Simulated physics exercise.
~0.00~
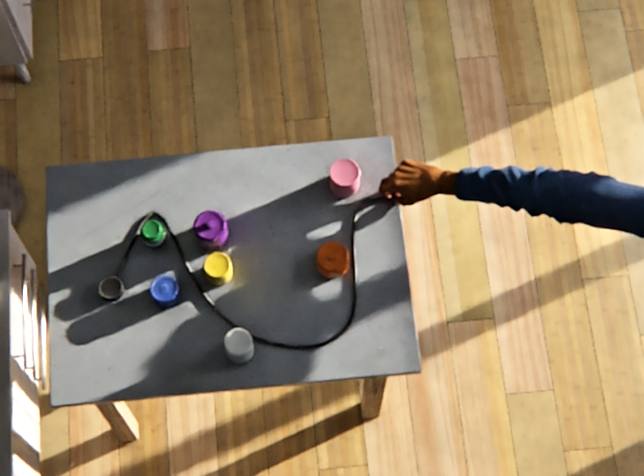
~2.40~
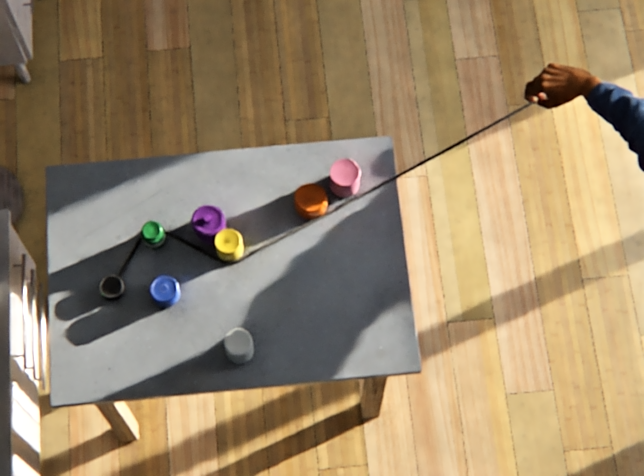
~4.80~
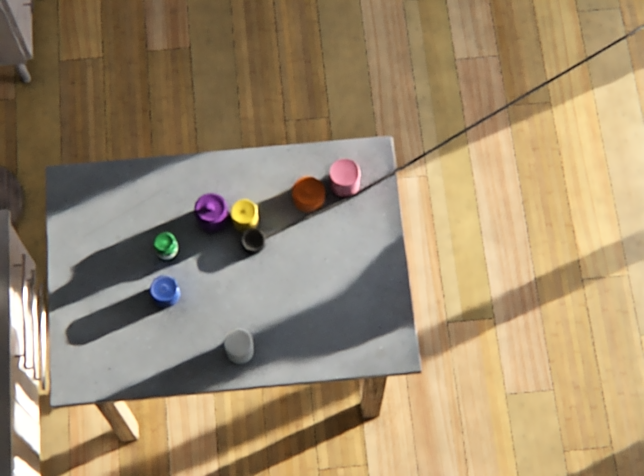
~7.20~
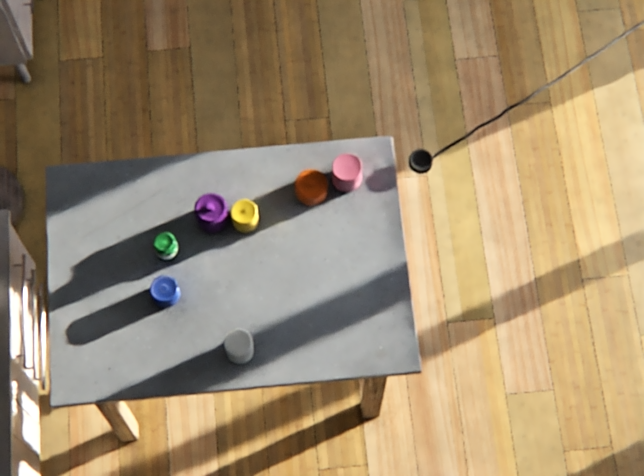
A hand pulls a black cord rightwards, shifting several pots before its round base leaves the table.
